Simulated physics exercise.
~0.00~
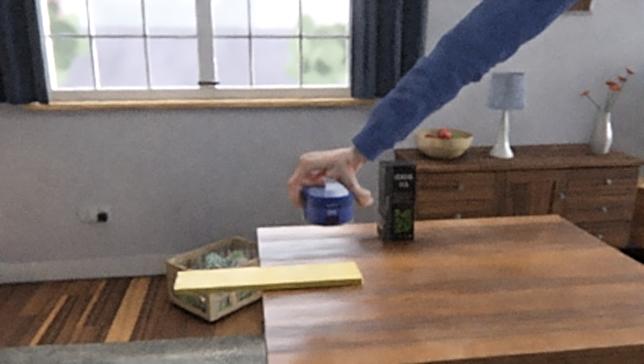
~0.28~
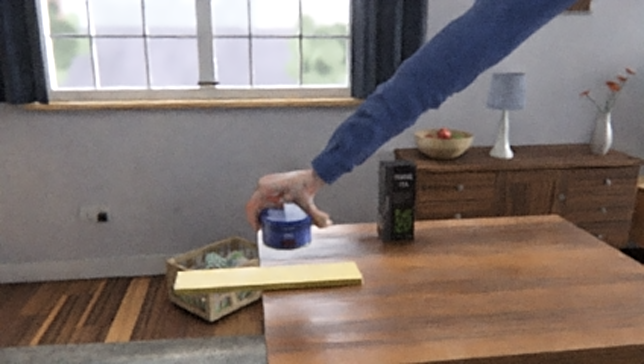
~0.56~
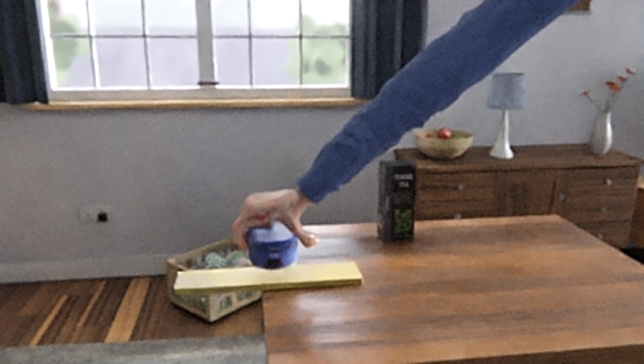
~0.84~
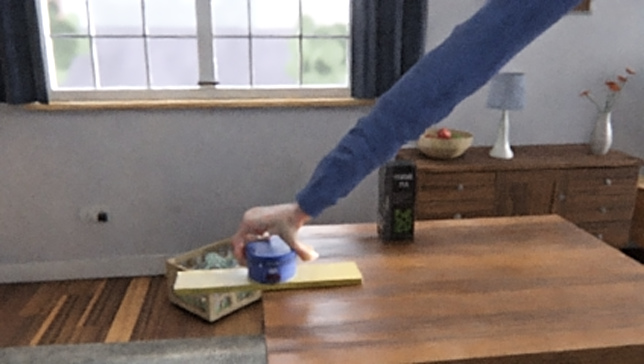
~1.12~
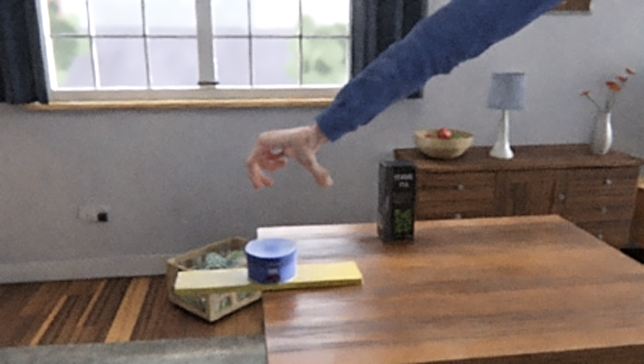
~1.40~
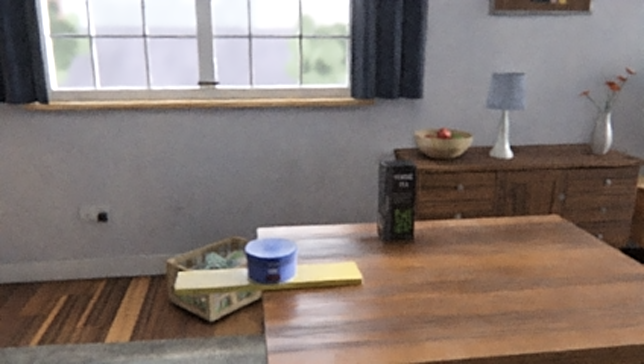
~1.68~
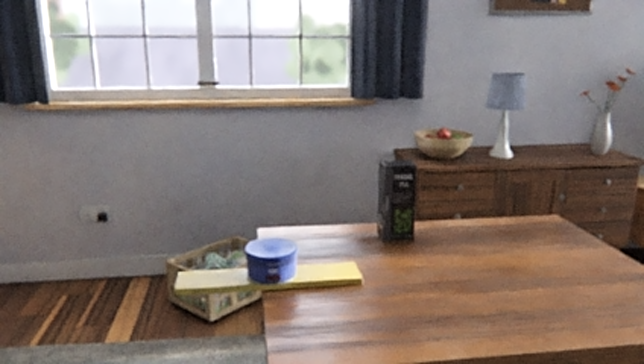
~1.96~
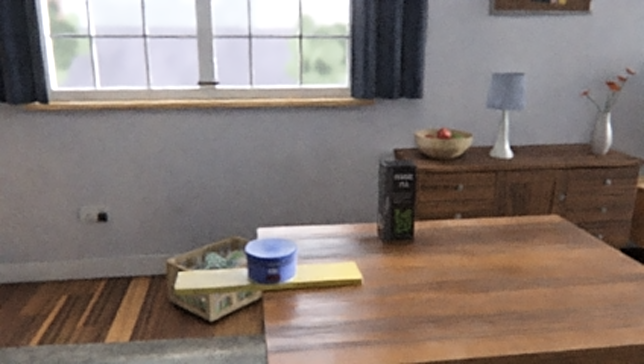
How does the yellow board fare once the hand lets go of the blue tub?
The board keeps its balance and stays on the table, with the blue tub resting on top of it.
